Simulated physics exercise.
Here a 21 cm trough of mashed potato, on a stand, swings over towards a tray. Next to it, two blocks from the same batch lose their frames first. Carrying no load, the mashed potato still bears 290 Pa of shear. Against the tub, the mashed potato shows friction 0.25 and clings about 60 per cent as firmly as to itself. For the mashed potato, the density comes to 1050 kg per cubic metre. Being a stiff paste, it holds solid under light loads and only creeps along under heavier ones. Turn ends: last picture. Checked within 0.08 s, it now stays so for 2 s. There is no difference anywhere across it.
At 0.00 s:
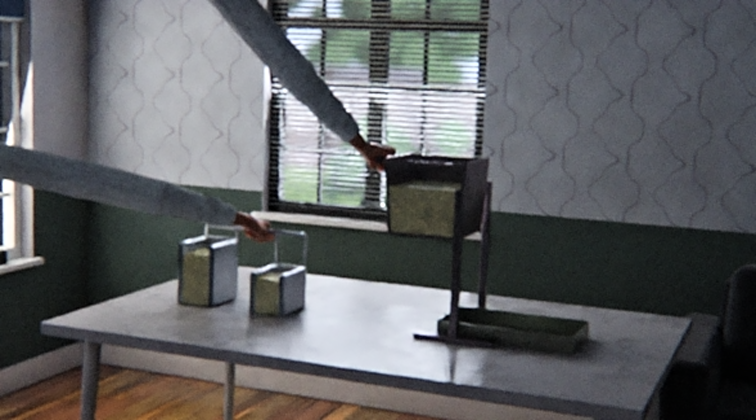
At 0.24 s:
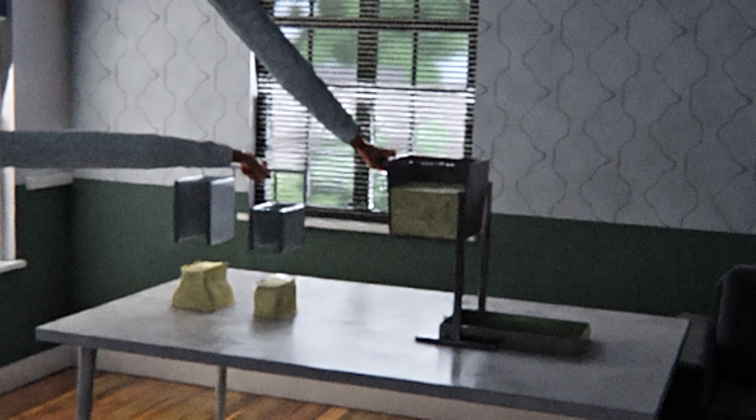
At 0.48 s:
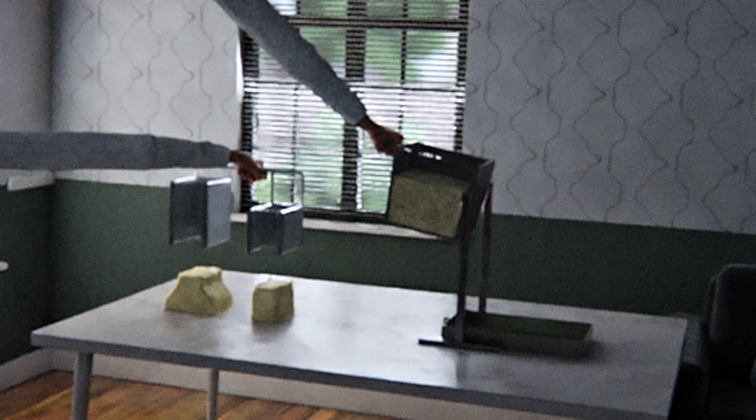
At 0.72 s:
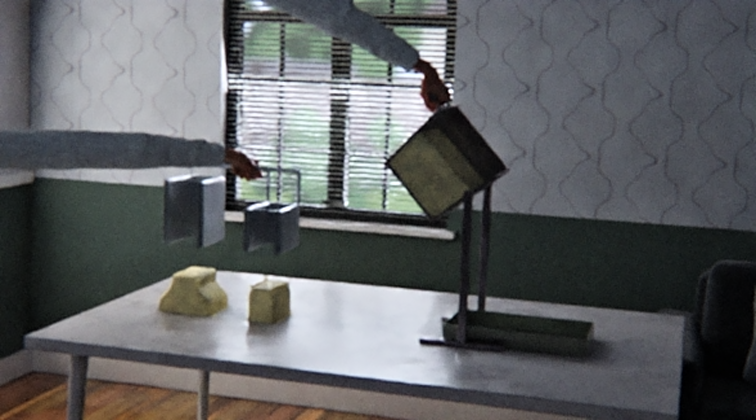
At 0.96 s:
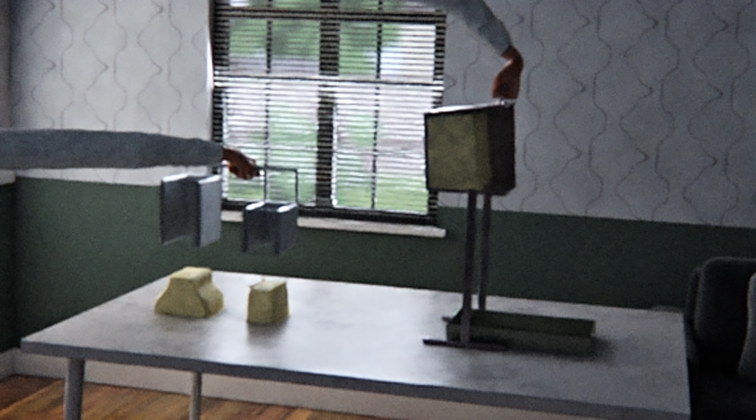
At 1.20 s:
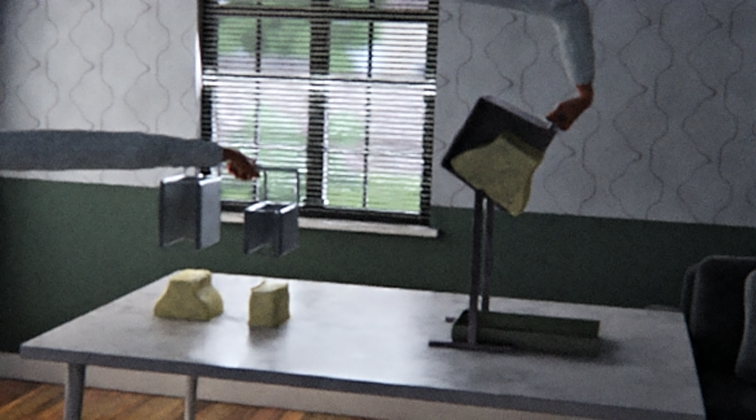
In a room with a window, hands lifting metal moulds off two slumping yellowish blocks, then turning a trough of mashed potato clockwise.
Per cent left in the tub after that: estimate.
Roughly 0 percent.
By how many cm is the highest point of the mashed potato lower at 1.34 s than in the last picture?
Around 9 cm below its level in the last picture.
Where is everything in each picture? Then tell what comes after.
The first frame shows handle-side rim at (388, 159), tilt 0 degrees; crest of the mashed potato at (455, 191); block heights 17 cm, 11 cm (left to right).
The second frame shows handle-side rim at (389, 160), tilt 0 degrees; crest of the mashed potato at (457, 193); block heights 13 cm, 10 cm (left to right).
The third frame shows handle-side rim at (398, 147), tilt 10 degrees; crest of the mashed potato at (399, 177); block heights 12 cm, 10 cm (left to right).
The fourth frame shows handle-side rim at (441, 111), tilt 47 degrees; crest of the mashed potato at (419, 134); block heights 12 cm, 10 cm (left to right).
The fifth frame shows handle-side rim at (504, 108), tilt 86 degrees; crest of the mashed potato at (469, 114); block heights 12 cm, 10 cm (left to right).
The sixth frame shows handle-side rim at (553, 137), tilt 118 degrees; crest of the mashed potato at (502, 137); block heights 12 cm, 10 cm (left to right).
After 1.34 s, the tub is at 118 degrees and holds 27 %.
After 1.51 s, the tub is at 118 degrees and holds 0 %.
After 1.68 s, the tub is at 118 degrees and holds 0 %.
After 1.85 s, the tub is at 118 degrees and holds 0 %.
After 3.20 s, the tub is at 118 degrees and holds 0 %.
